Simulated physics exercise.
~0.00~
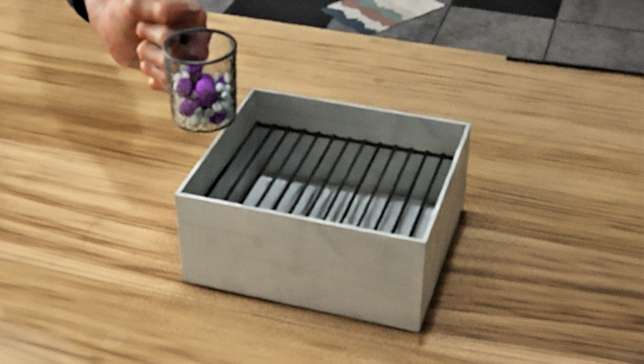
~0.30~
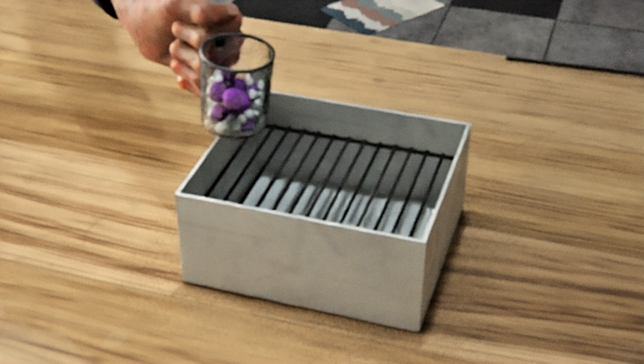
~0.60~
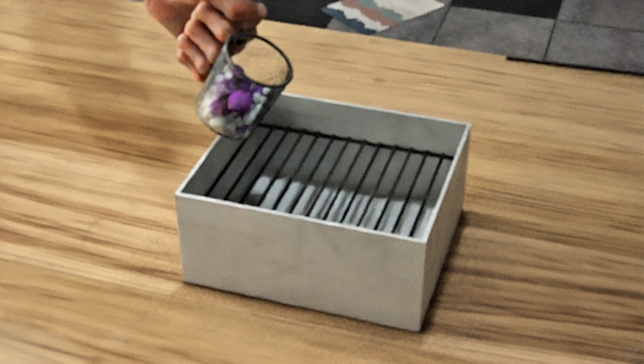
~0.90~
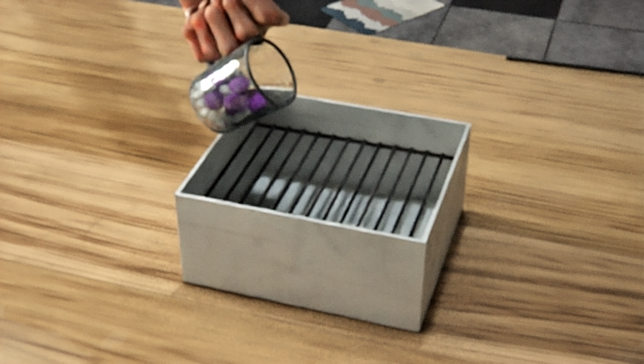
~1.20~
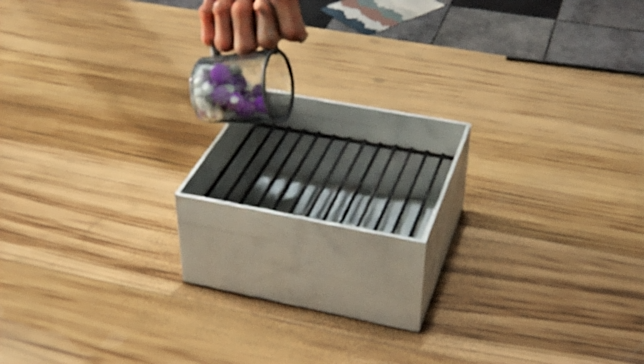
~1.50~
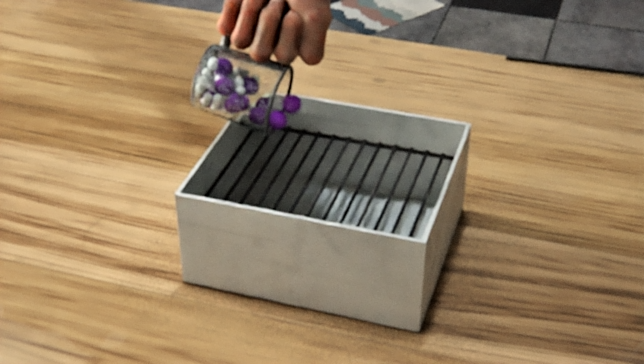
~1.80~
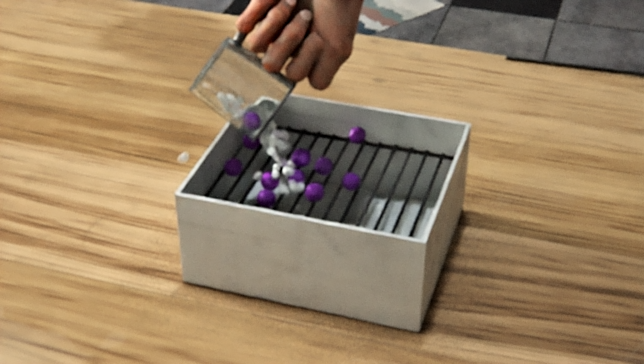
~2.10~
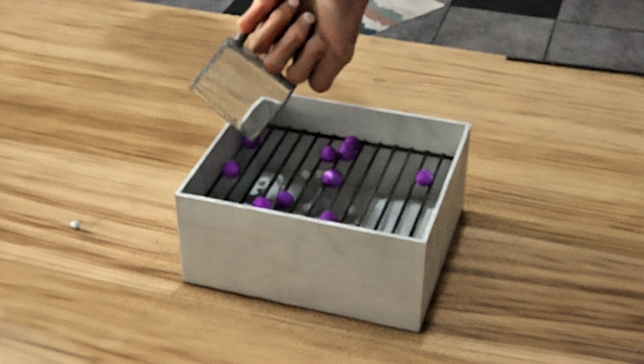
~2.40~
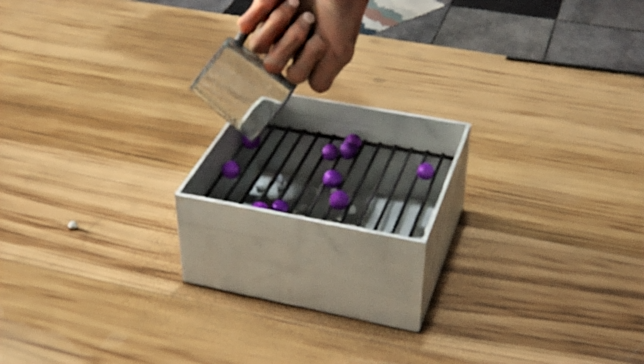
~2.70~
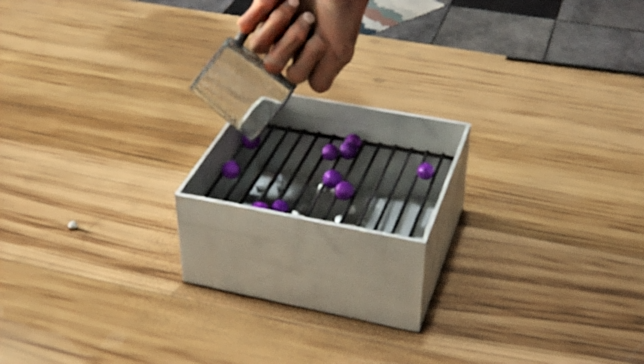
A hand tips a cup over a boxed rack; purple balls stay while most white ones drop through.
